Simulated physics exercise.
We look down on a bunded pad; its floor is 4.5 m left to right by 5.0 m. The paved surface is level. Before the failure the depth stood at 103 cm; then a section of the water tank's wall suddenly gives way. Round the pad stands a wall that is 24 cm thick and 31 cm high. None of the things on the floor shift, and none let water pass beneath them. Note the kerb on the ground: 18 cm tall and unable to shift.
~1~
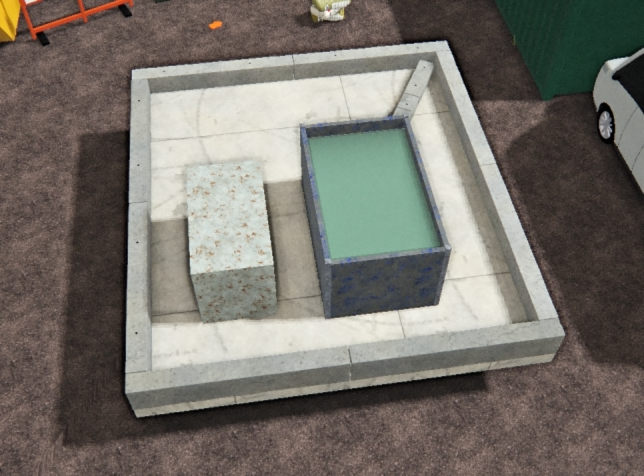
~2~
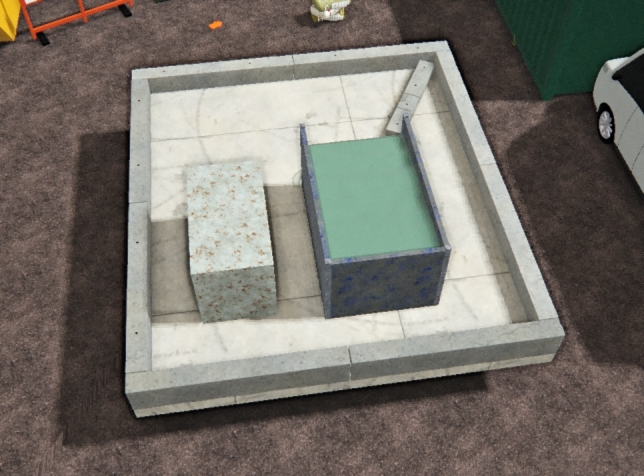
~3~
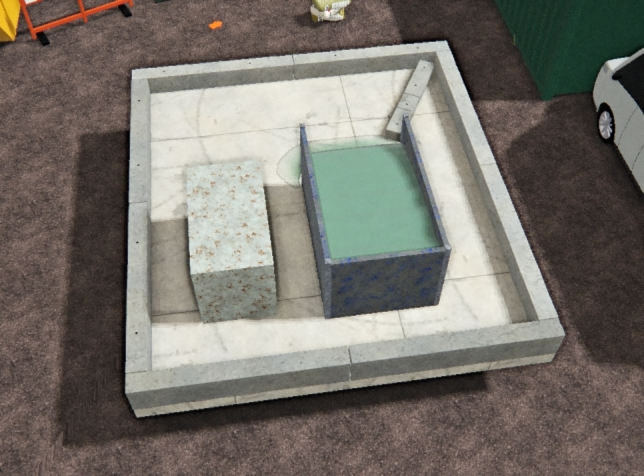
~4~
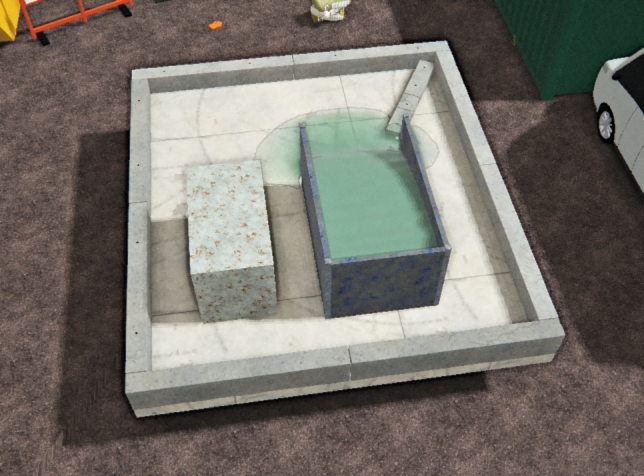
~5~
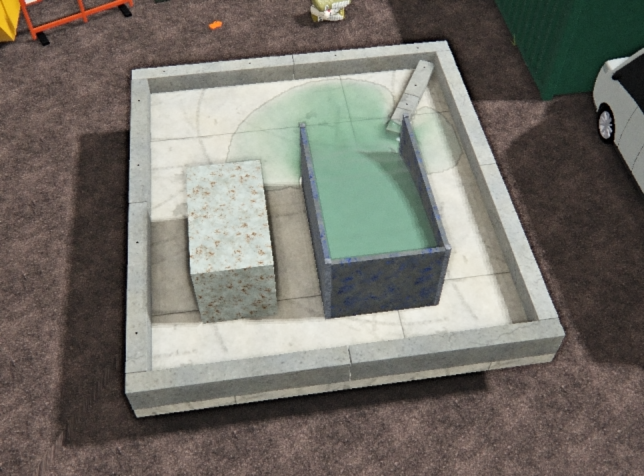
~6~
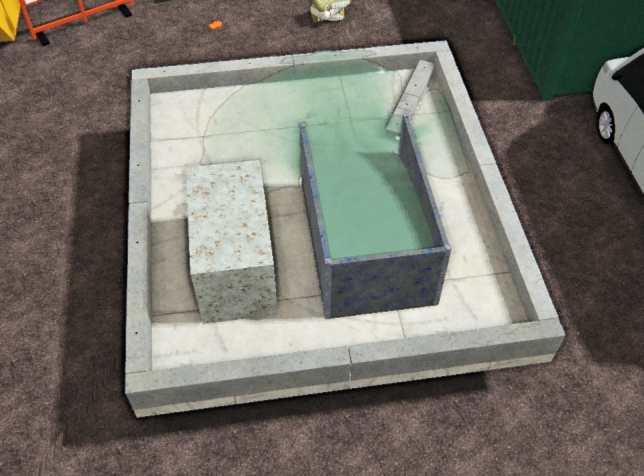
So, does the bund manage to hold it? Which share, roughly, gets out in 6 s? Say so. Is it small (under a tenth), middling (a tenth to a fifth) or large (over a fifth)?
It is middling, a tenth to a fifth.
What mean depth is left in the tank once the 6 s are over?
About 9 cm.
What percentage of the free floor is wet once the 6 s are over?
Near 95 per cent is wet.
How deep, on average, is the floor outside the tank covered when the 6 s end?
The mean depth is around 12 cm.
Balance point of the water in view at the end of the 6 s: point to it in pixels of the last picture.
Balance point at about (298, 203).
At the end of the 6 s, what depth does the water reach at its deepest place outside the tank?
Max around 28 cm.
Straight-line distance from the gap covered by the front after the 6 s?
Roughly 3.8 m.
A moment later water covers 45 % of the floor and is deepest (62 cm) near (338, 79); 1 % is over the wall.
Soon after water covers 45 % of the floor and is deepest (60 cm) near (326, 80); 3 % is over the wall.
Next water covers 60 % of the floor and is deepest (46 cm) near (152, 97); 14 % is over the wall.
Later on water covers 75 % of the floor and is deepest (32 cm) near (154, 382); 17 % is over the wall.
At the end water covers 80 % of the floor and is deepest (28 cm) near (343, 357); 17 % is over the wall.
